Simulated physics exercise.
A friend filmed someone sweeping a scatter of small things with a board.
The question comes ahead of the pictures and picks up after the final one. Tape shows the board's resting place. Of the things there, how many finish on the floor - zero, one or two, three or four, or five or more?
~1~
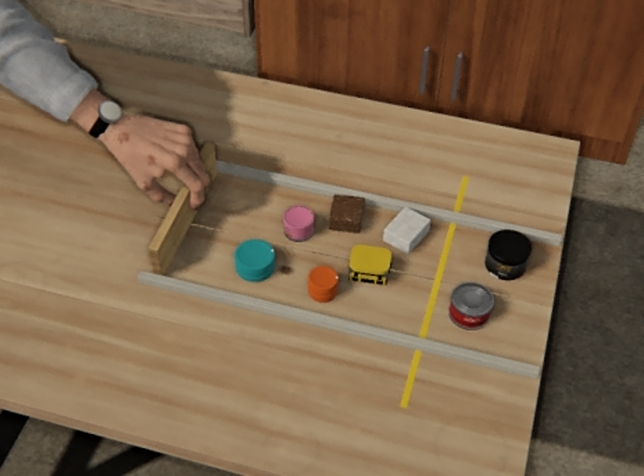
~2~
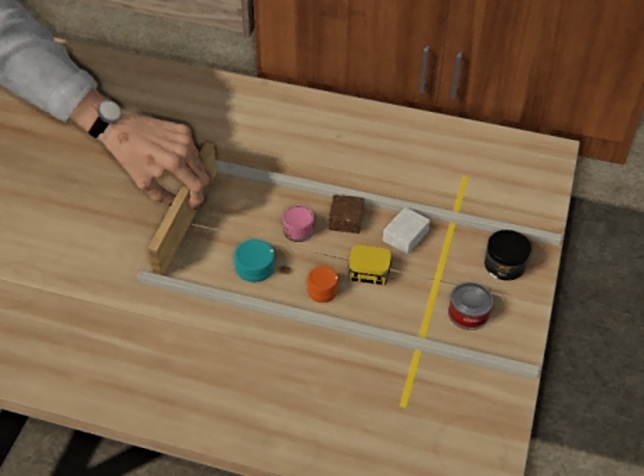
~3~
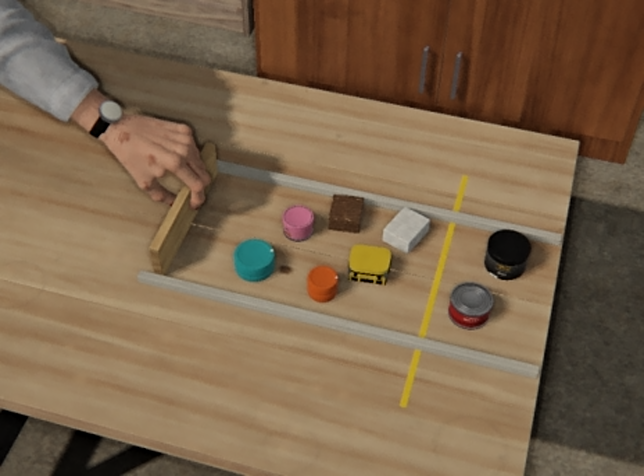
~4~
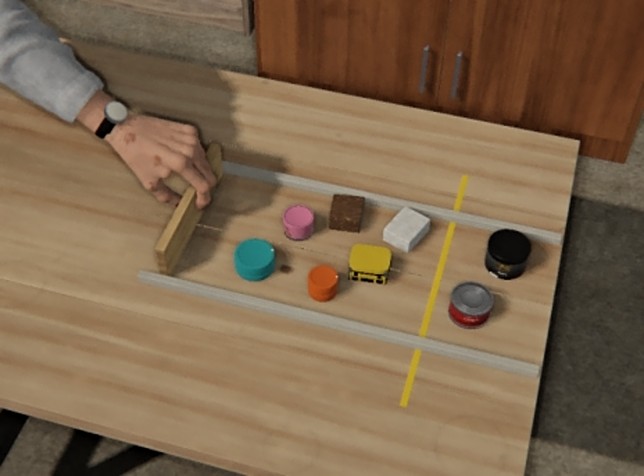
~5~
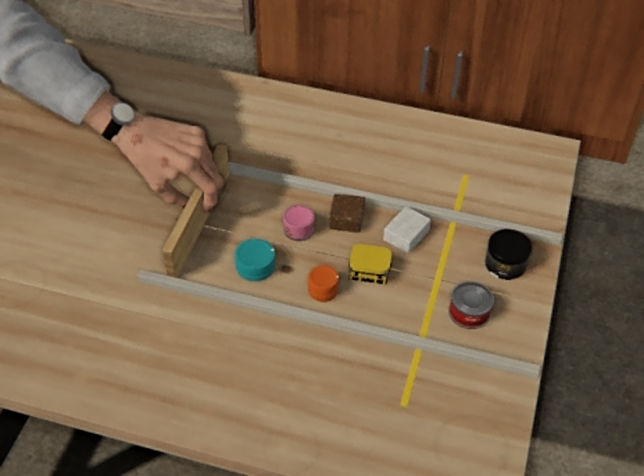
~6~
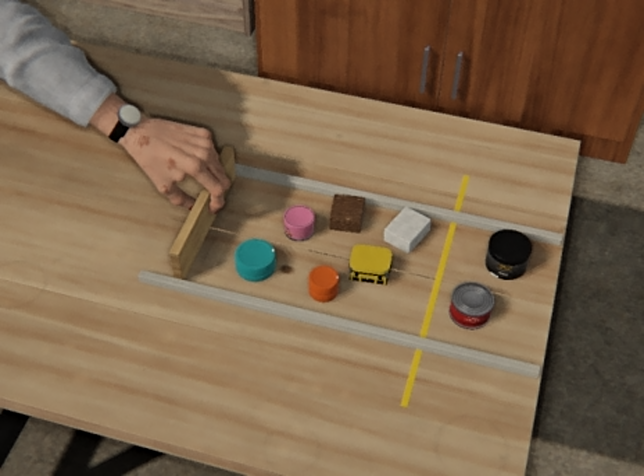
Zero finish on the floor.
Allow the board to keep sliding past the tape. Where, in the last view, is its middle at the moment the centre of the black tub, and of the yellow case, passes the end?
Around (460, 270) first and around (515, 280) second.
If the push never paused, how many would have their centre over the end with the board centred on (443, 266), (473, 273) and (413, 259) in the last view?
Result per place: 0; 1; 0.
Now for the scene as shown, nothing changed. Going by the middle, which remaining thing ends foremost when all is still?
That would be the black tub.
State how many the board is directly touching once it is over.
So the total is 3.
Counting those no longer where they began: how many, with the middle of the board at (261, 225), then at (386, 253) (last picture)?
Tally at point one: 1; at point two: 6.
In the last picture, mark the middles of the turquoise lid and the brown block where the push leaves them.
The turquoise lid ends at (451, 306) and the brown block at (472, 238).
Soon after, none off yet; black tub at rest near (508, 255); red tin at rest near (471, 305); white block at rest near (407, 230).
Then, none off yet; black tub at rest near (508, 255); red tin at rest near (471, 305); white block at rest near (409, 230).
Further on, none off yet; black tub at rest near (508, 255); red tin at rest near (471, 305); white block moved about its own width near (461, 247).
At rest, the number that fall off is zero.
